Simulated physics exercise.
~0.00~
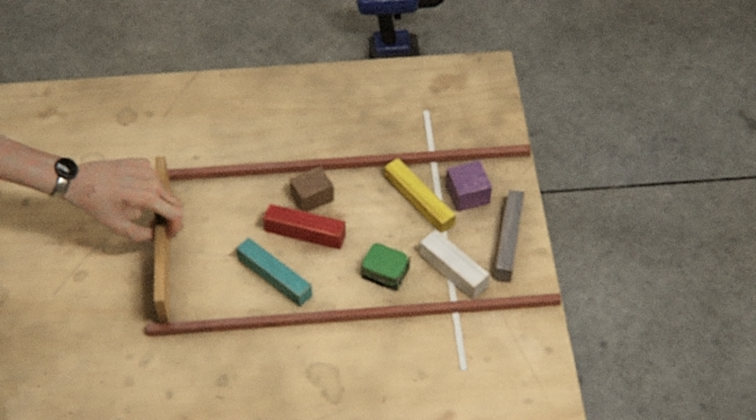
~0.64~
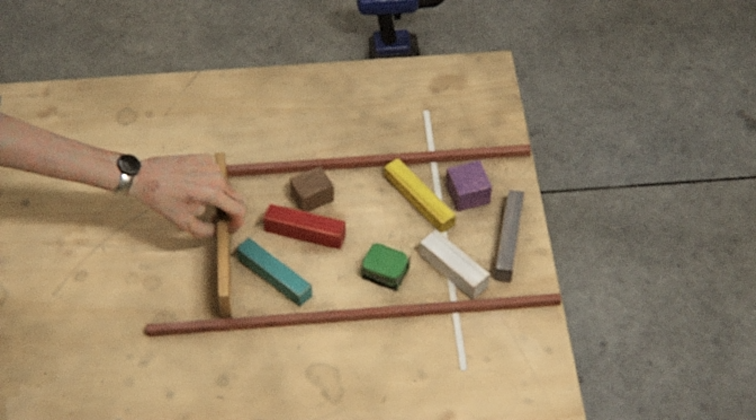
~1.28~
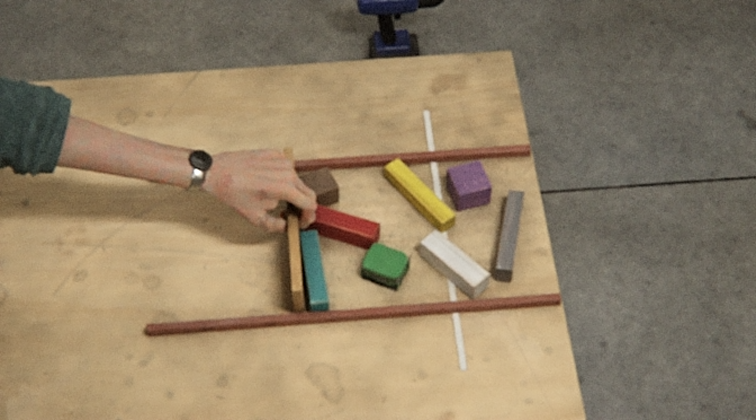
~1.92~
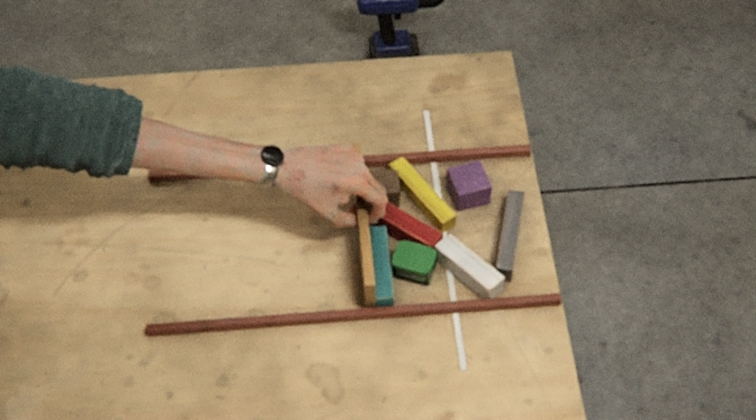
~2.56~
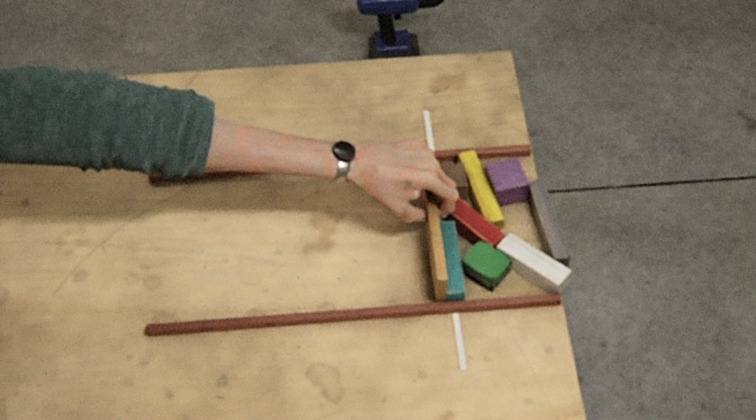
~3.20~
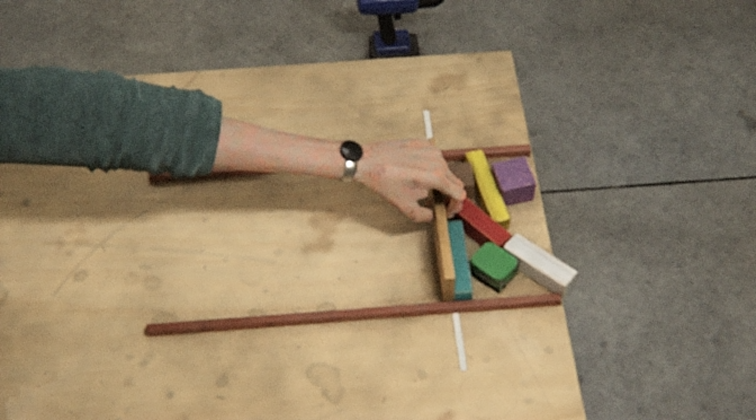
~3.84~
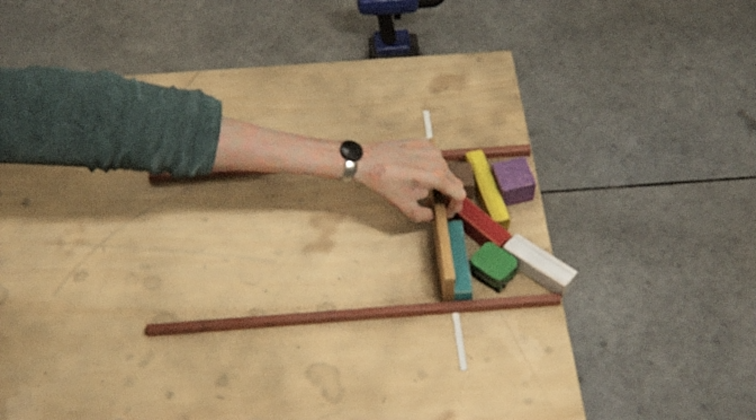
On a wooden tabletop, a hand pushed a board rightward between two rails, gathering colored sticks and blocks and shoving them toward the edge, until the grey bar dropped off and the board stopped near the white tape, leaving the white stick poking over the edge.
